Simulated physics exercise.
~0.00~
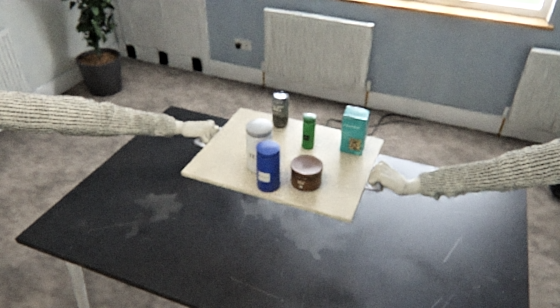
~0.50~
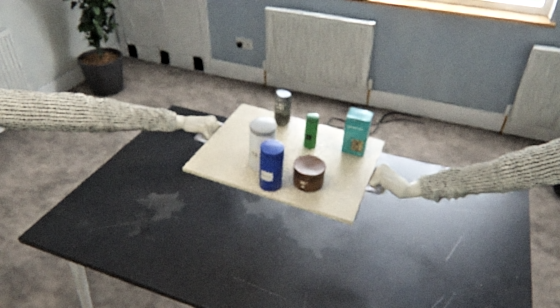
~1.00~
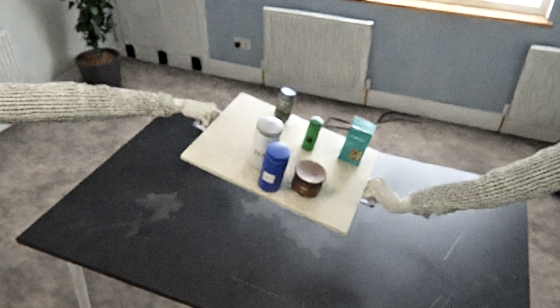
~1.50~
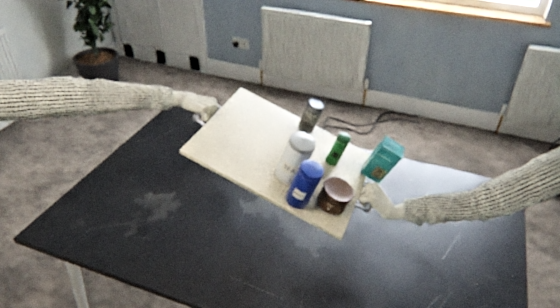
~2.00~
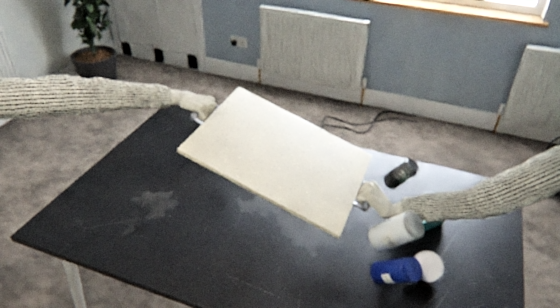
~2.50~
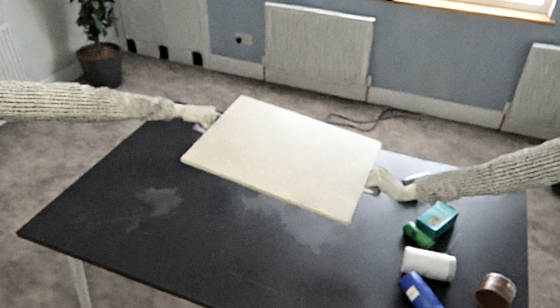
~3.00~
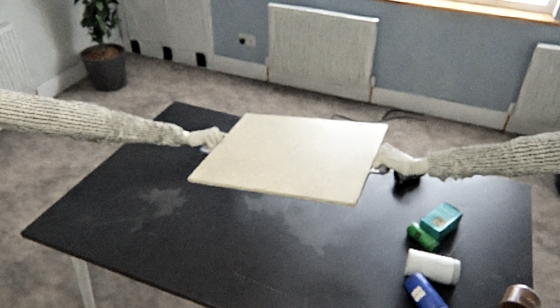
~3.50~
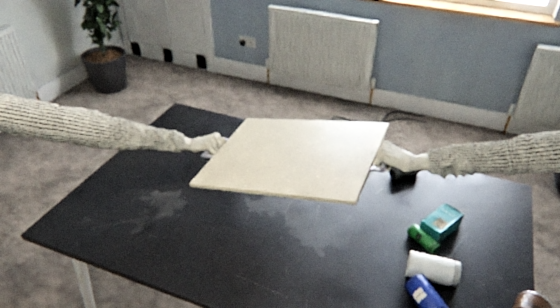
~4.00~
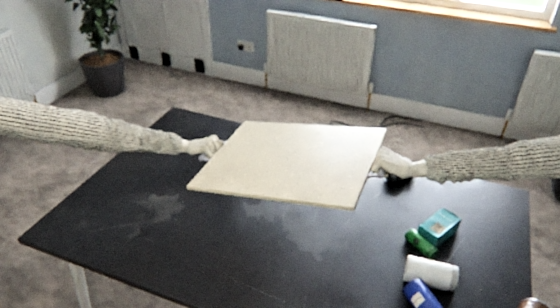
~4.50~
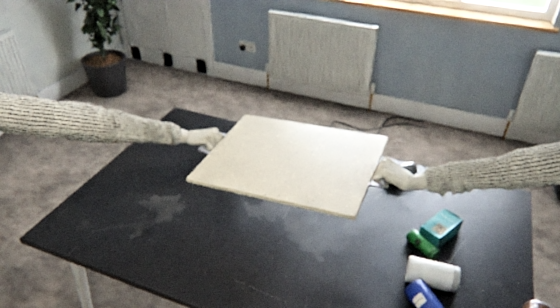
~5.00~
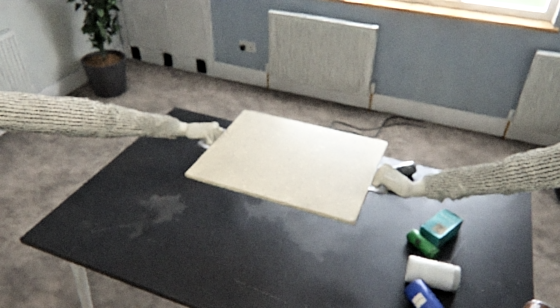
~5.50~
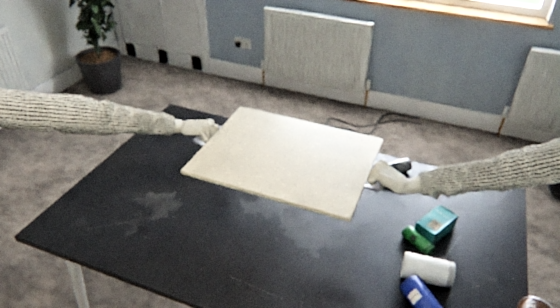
Two arms in pale knitted sleeves hold a cream tray over a black table, seen from above in a carpeted room with a radiator and a potted plant behind. On it stand a white jar, a blue jar, a brown tub, a grey can, a green shaker and a turquoise carton. The tray's right side dips, and the objects slide right and drop onto the table. The brown tub moves farther toward the lower right corner while the hands raise the right side again. Finally the tray is held empty, with the white and blue jars lying below it.
